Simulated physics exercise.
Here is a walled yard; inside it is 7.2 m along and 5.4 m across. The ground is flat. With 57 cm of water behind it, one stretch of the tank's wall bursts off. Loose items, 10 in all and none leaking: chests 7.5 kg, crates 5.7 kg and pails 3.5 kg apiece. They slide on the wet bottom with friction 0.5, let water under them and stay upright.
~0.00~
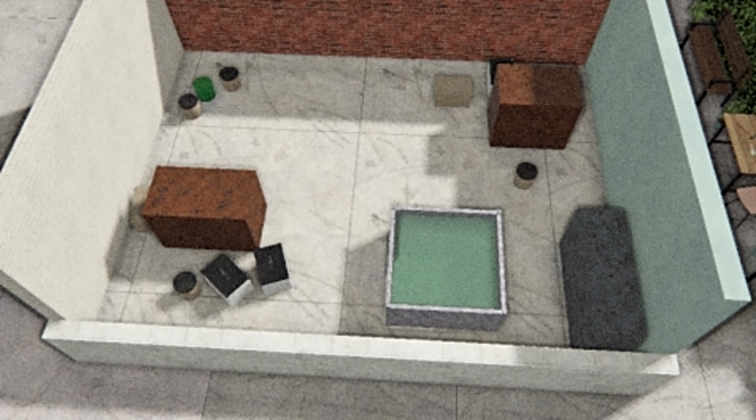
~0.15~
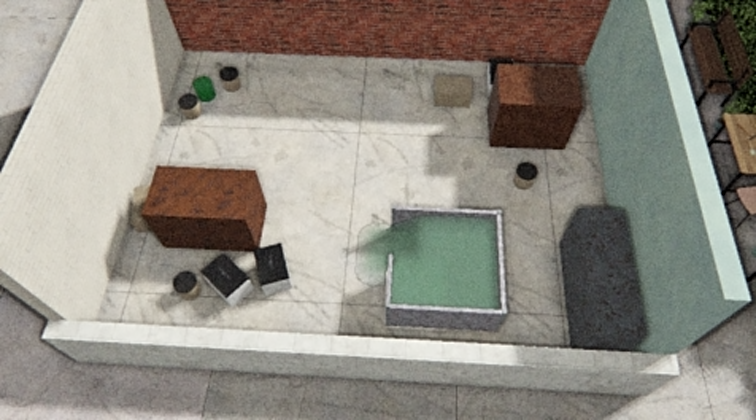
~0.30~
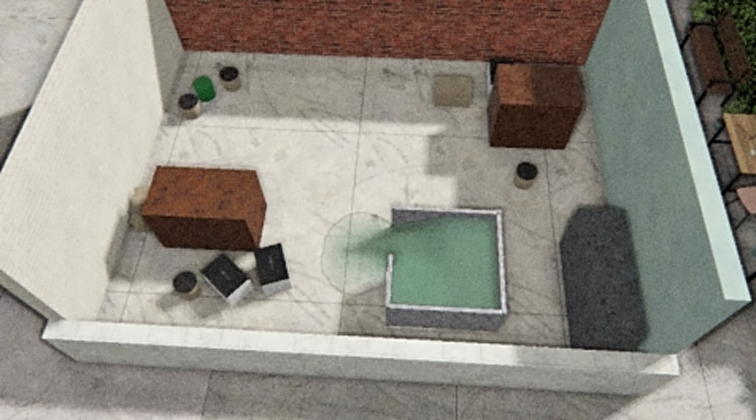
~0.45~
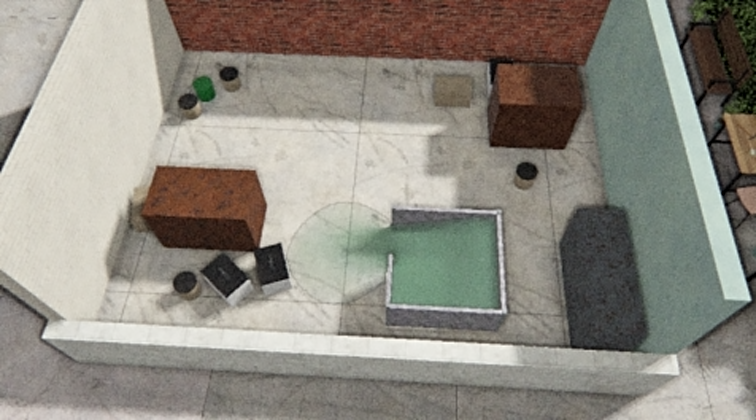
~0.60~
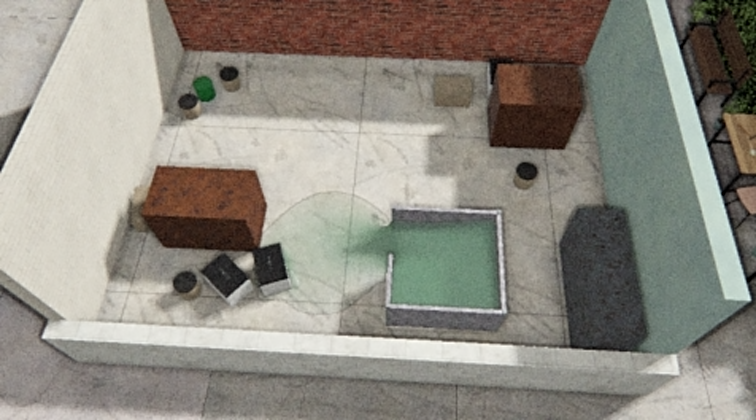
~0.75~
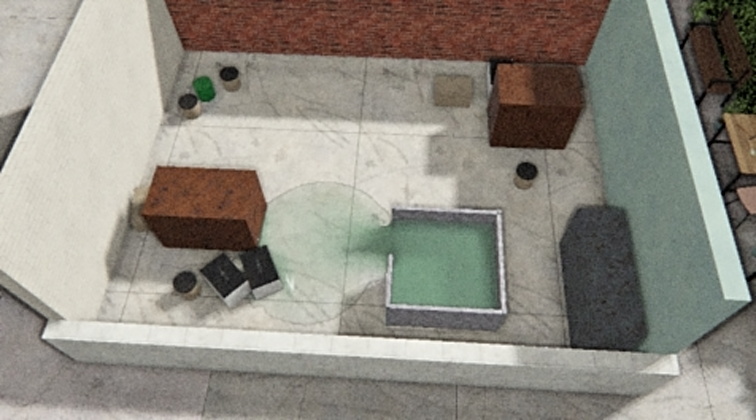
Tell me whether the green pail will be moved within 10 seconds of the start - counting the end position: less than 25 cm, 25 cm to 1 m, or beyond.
Green pail is nudged along.
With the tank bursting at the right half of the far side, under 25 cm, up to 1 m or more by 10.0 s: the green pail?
Then the green pail gets carried off.
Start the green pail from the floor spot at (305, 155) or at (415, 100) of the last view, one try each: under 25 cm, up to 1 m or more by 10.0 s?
In turn: It ends far away; it is nudged along.
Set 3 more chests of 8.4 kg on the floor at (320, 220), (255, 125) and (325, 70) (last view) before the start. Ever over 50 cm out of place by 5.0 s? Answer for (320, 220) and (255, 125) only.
In turn: Past it, past it.
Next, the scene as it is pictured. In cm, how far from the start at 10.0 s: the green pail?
Roughly 40 cm.
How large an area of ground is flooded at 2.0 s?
Some 15 m2.
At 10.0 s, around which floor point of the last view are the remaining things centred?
At about (374, 118).
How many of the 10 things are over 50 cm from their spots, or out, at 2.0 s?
3 of them.
After 2.0 s the green pail is near (202, 82), 0.0 m from its start, aground; 2 afloat.
After 4.5 s the green pail is near (183, 64), 0.5 m from its start, afloat; 7 afloat.
After 7.0 s the green pail is near (186, 66), 0.5 m from its start, afloat; 7 afloat.
After 10.0 s the green pail is near (217, 68), 0.4 m from its start, afloat; 7 afloat.
